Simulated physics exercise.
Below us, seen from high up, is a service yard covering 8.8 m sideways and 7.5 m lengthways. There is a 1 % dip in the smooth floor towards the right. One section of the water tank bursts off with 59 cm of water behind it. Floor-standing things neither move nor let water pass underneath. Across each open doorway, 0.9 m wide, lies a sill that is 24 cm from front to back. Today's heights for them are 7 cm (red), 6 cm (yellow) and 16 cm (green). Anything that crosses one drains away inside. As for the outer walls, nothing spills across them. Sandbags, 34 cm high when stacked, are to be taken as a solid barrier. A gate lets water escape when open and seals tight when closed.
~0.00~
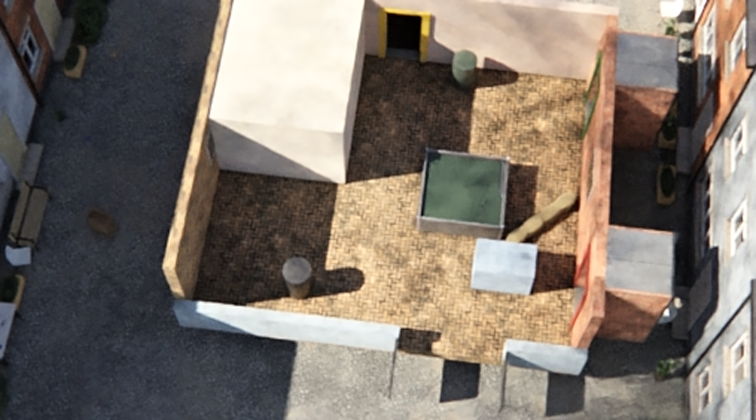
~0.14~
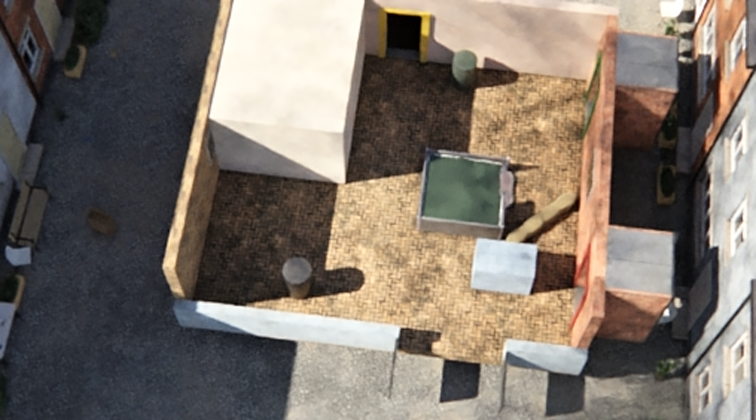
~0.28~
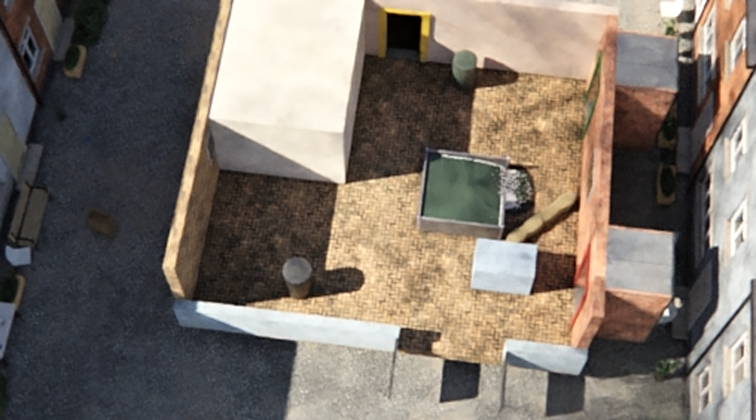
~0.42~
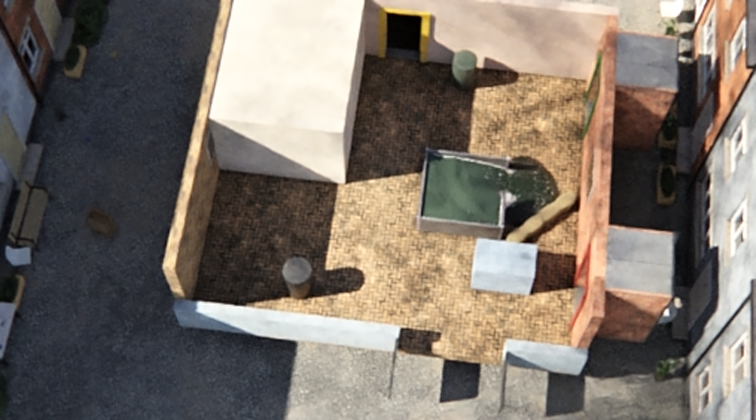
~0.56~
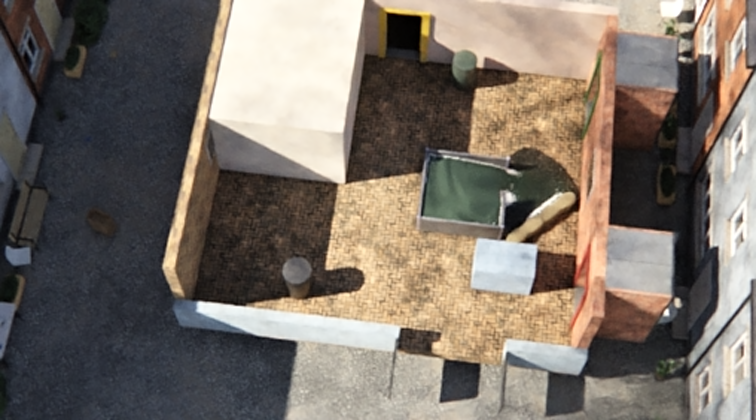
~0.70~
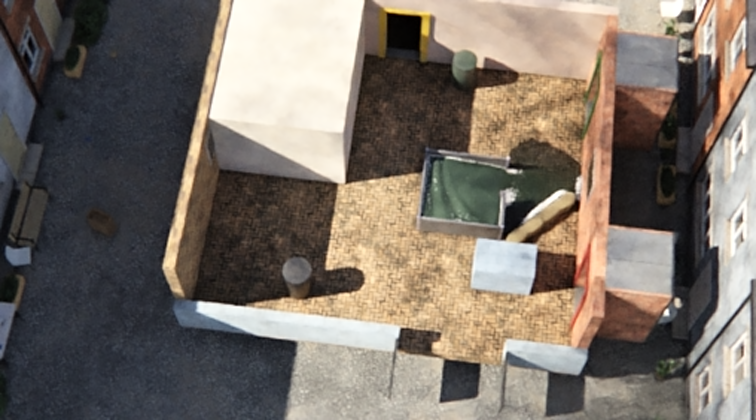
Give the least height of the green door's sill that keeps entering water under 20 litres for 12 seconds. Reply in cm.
Roughly 12.5 cm.
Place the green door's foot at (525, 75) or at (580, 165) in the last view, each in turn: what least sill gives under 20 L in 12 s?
About 12.0 cm, then about 30 cm.
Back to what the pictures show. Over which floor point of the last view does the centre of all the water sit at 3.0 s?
My guess is close to (504, 175).
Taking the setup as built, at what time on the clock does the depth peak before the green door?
That happens close to 1.8 s on the clock.
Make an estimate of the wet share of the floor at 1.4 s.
Wet share: Near 10 %.
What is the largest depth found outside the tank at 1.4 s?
Roughly 40 cm.
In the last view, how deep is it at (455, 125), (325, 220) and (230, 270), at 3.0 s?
The three readings, in order, are 0, 0 and 0 cm.
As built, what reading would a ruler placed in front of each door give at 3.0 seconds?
Depths, in cm - red: 2, yellow: 0, green: 12.
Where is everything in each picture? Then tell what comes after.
The water tank at (464, 189) is whole and still, 59 cm deep; the green door at (592, 99) is dry, in the first picture.
The front is at (512, 205), 0.3 m from the gap at (503, 185); 0.1 m2 of floor is wet, 59 cm left at the back, in the second picture.
The front is at (532, 198), 0.7 m from the gap at (503, 185); 0.6 m2 of floor is wet, 59 cm left at the back, in the third picture.
The front is at (554, 203), 1.3 m from the gap at (503, 186); 1.6 m2 of floor is wet, 59 cm left at the back, in the fourth picture.
Water pours out at (503, 185) and has run 1.8 m, to (575, 197); about 6 cm deep outside, 57 cm at the back, in the fifth picture.
Water pours out at (503, 185) and has run 1.9 m, to (581, 171); about 6 cm deep outside, 51 cm at the back; the green door at (592, 99), 2.9 m from the gap, is still 1.2 m from the nearest water, in the sixth picture.
After 1.4 s water covers 10 % of the floor, deepest (40 cm) near (576, 177); 7 cm at the green door, 0 litres in over its 16 cm sill.
After 3.0 s water covers 20 % of the floor, deepest (32 cm) near (581, 89); 12 cm at the green door, 0 litres in over its 16 cm sill.
After 12.0 s water covers 75 % of the floor, deepest (12 cm) near (581, 95); 9 cm at the green door, 6 litres in over its 16 cm sill.
At the green door as built, the water arrived by 1.4 s and peaked near 16 cm at 1.8 s.
Run again over the same 12 s with other heights there, 30 litres in over 11.5 cm, 5 litres over 16 cm. The limit of 20 litres is kept from about 12.5 cm up.
